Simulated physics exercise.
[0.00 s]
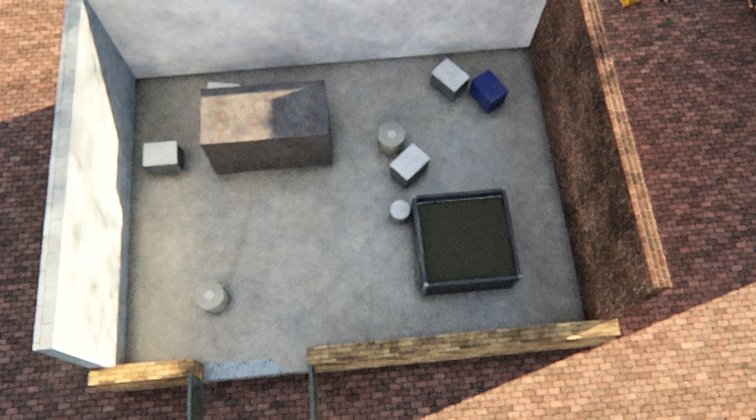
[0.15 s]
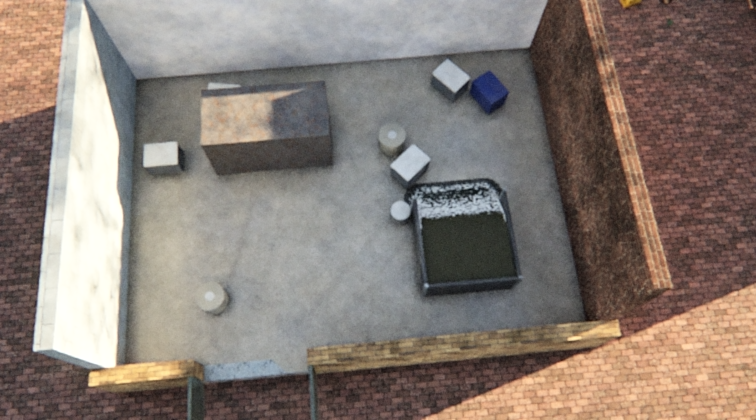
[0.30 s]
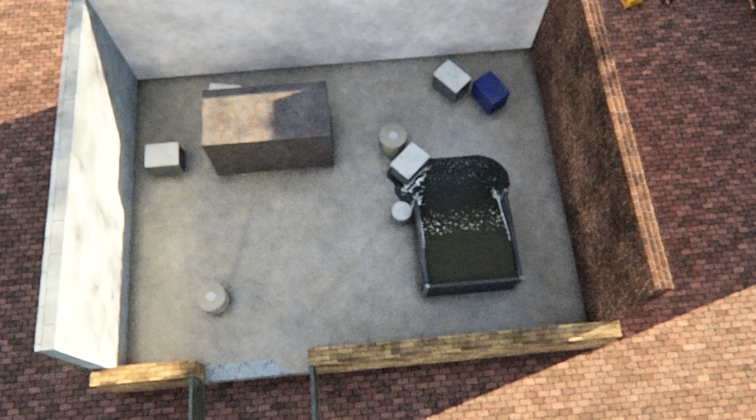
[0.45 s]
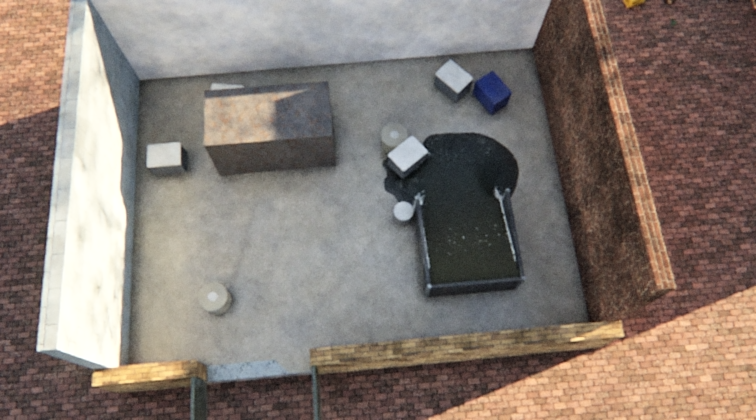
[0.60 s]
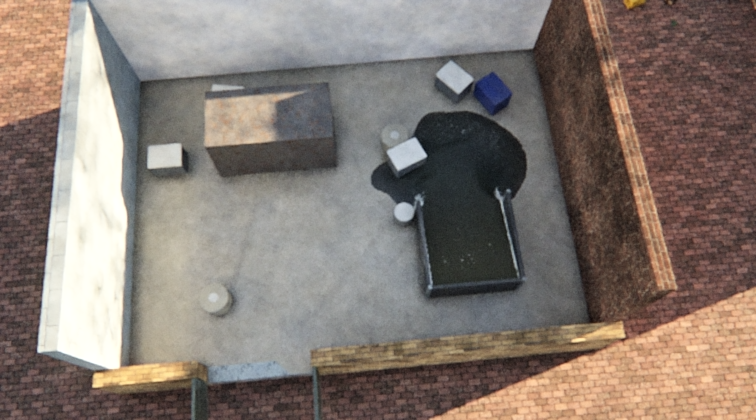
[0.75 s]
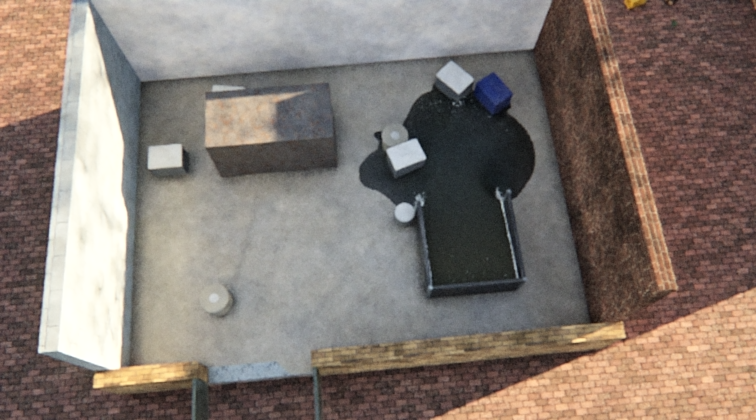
We see a walled yard from above as the far side of a tank bursts open and dark water spreads across the floor, nudging a nearby pale box slightly left, then reaching the blue chest, which barely moves.
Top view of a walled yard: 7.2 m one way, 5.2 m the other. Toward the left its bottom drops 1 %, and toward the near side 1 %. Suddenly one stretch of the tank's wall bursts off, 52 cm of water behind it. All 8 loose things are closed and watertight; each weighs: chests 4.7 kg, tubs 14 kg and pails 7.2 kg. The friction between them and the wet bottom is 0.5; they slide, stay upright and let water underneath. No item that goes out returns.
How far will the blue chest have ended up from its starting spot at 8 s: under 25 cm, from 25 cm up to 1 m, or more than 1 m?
Expect a big change in position.
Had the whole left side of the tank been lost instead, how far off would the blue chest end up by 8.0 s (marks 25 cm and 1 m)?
With that failure, the blue chest remains in position.
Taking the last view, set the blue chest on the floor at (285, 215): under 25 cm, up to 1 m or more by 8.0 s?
It goes a modest distance.
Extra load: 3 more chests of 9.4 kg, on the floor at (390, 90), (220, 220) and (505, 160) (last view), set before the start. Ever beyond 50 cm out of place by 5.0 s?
Lab note - in order: Above threshold / below threshold / above threshold.
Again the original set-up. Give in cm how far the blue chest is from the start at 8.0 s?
About 400 cm.
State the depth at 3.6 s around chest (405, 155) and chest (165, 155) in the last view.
8 and 0 cm.
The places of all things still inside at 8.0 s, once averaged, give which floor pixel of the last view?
The centre is close to (321, 205).
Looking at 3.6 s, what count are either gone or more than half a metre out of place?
I count 2 of them.
After 1.6 s the blue chest is near (518, 53), 0.8 m from its start, afloat; 0 of 8 are out; 3 afloat.
After 3.6 s the blue chest is near (521, 97), 0.5 m from its start, afloat; 0 of 8 are out; 3 afloat.
After 5.6 s the blue chest is near (526, 197), 2.1 m from its start, afloat; 0 of 8 are out; 4 afloat.
After 8.0 s the blue chest is near (543, 311), 3.9 m from its start, afloat; 0 of 8 are out; 4 afloat.
